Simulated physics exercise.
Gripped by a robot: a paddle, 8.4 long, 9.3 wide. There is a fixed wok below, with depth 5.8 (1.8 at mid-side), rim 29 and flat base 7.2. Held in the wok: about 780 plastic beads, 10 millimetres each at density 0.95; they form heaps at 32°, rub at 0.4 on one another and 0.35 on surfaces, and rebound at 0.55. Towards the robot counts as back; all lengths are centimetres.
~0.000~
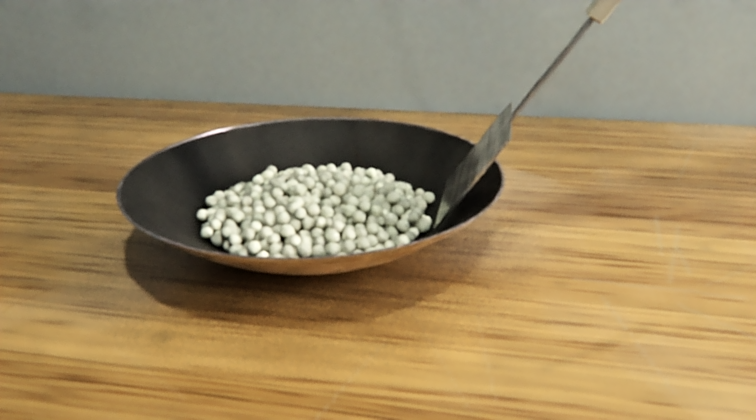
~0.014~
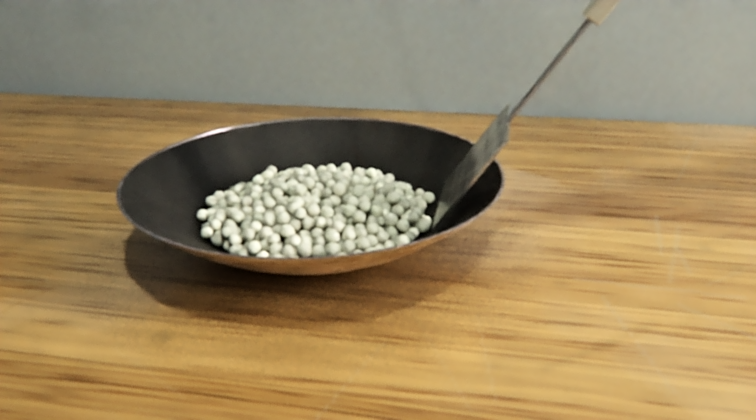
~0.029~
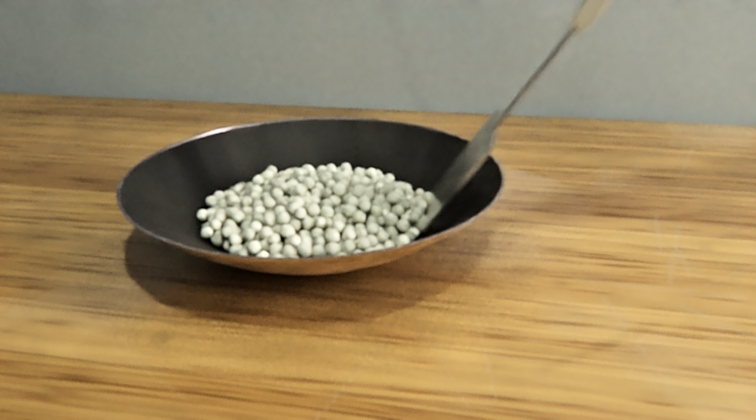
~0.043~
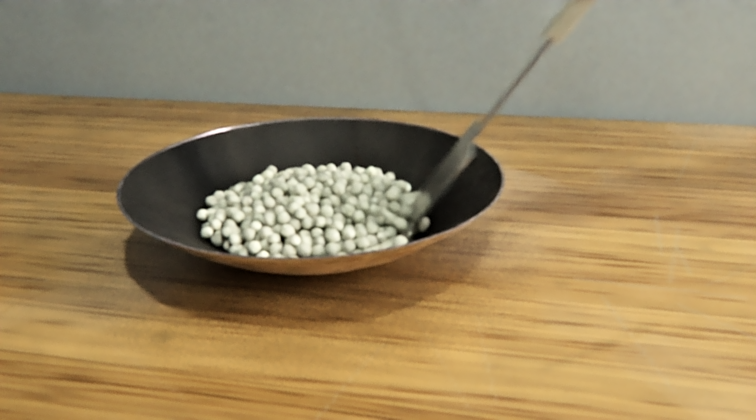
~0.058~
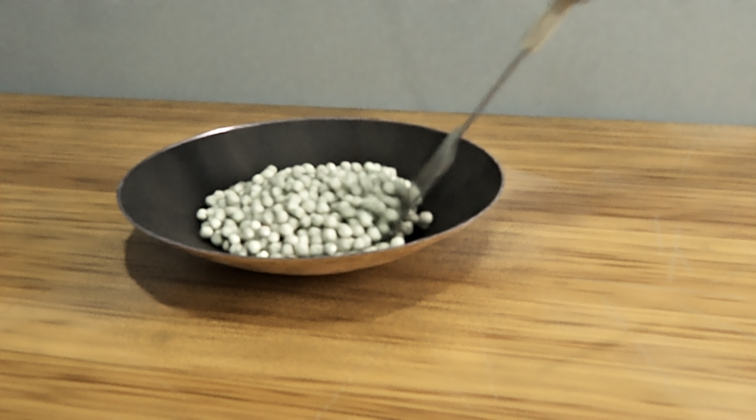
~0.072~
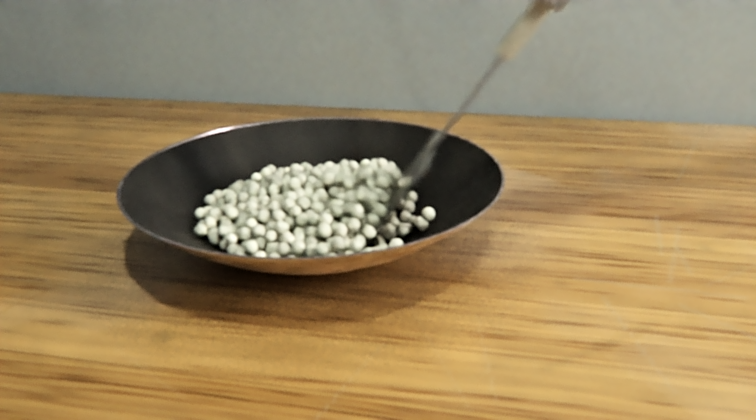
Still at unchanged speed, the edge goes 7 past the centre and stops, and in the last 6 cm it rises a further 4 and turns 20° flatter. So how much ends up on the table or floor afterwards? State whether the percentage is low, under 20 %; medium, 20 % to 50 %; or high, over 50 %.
The percentage is medium.
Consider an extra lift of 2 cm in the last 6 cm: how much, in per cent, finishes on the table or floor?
25 %.
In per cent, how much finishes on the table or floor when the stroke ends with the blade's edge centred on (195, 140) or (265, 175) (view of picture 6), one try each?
Roughly 45 and 15 per cent.
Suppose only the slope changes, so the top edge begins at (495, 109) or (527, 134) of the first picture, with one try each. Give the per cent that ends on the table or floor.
Some 35 and 30 per cent.
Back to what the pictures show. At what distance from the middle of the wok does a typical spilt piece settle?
It works out to near 38 cm.
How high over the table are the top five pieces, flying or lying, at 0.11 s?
I'd put it close to 7 cm.
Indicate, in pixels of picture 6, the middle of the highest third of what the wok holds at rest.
Centre: Roughly (220, 192).
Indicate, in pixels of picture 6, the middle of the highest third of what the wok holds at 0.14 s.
The middle sits at approx. (270, 176).
After 0.11 s, sloping 56°, highest piece 8 above the table; 775 in the wok.
After 0.14 s, sloping 49°, highest piece 9 above the table; 775 in the wok.
After 0.36 s, sloping 36°, highest piece 10 above the table; 525 in the wok, 148 on the table or floor, 102 on the blade or in flight.
After 1.41 s, sloping 36°, highest piece 5 above the table; 525 in the wok, 250 on the table or floor.
In the end, 525 in the wok, 250 on the table or floor. That is 32 % on the table or floor.
